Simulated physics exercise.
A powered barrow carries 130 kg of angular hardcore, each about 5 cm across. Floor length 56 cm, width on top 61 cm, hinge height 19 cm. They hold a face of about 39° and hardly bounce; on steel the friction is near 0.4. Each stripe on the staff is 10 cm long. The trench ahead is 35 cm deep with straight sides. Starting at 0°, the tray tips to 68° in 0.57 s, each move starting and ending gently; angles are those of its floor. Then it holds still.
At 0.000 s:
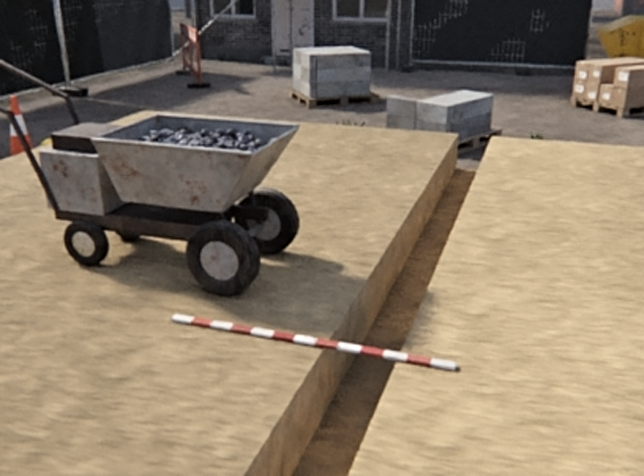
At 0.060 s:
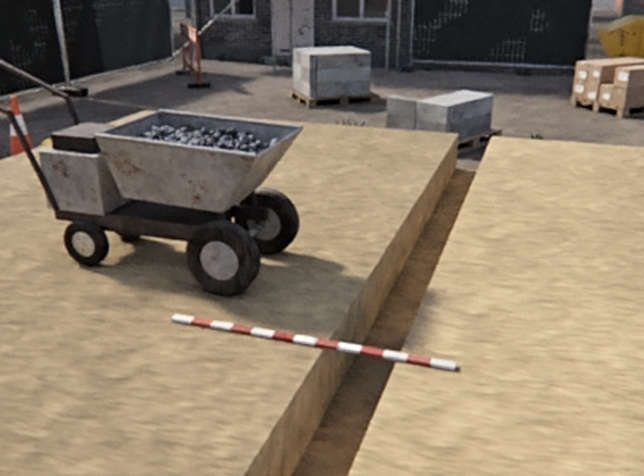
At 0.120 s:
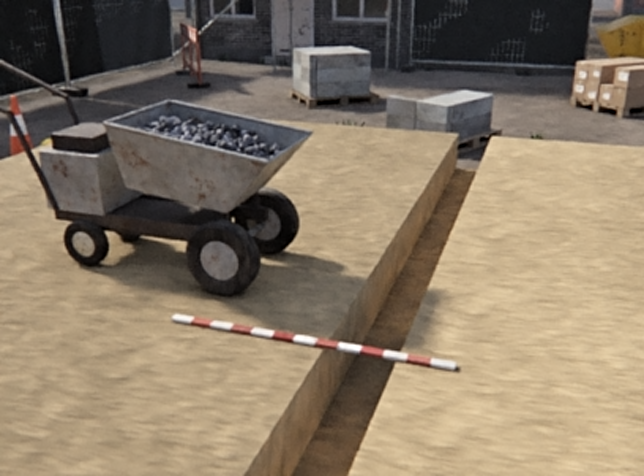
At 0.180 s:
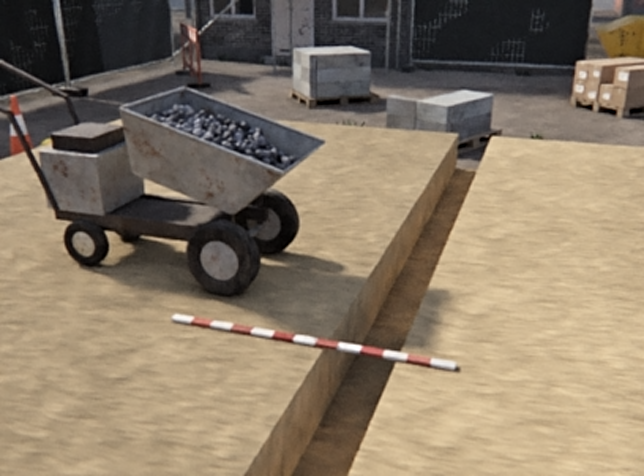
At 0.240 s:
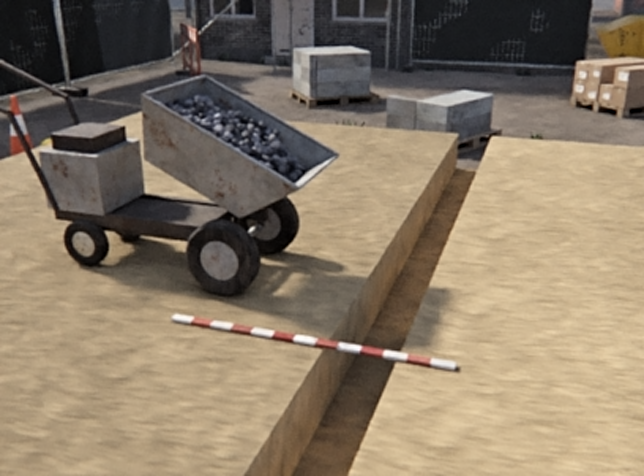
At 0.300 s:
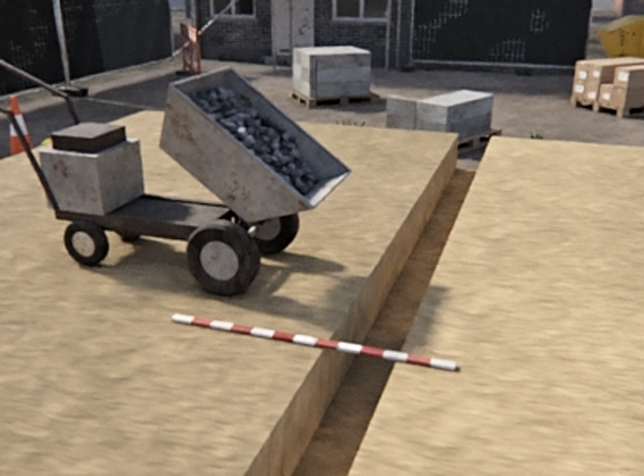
Grey tray of dark stones on a wheeled barrow tilting steadily down to the right beside a narrow trench and striped staff.
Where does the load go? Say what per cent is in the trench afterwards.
Roughly 57 per cent ends in the trench.
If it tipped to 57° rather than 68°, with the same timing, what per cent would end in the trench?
It would be near 30 per cent.
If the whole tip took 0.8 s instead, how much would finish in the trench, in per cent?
Then about 55 per cent.
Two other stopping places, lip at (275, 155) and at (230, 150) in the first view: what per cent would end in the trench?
First some 40, then 60 per cent.
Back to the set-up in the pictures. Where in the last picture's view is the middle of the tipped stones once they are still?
Near (401, 338).
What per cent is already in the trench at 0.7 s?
About 15 per cent by then.
After 0.4 s the floor is at 58°; 100 % in the tray; the foremost stones are at (328, 218).
After 0.7 s the floor is at 68°; 83 % in the tray, 1 % short of the trench, 16 % in the trench; the foremost stones are at (408, 317).
After 1.0 s the floor is at 68°; 37 % in the tray, 1 % short of the trench, 49 % in the trench, 13 % past the trench; the foremost stones are at (540, 309).
After 3.0 s the floor is at 68°; 29 % in the tray, 57 % in the trench, 14 % past the trench; the foremost stones are at (612, 321).
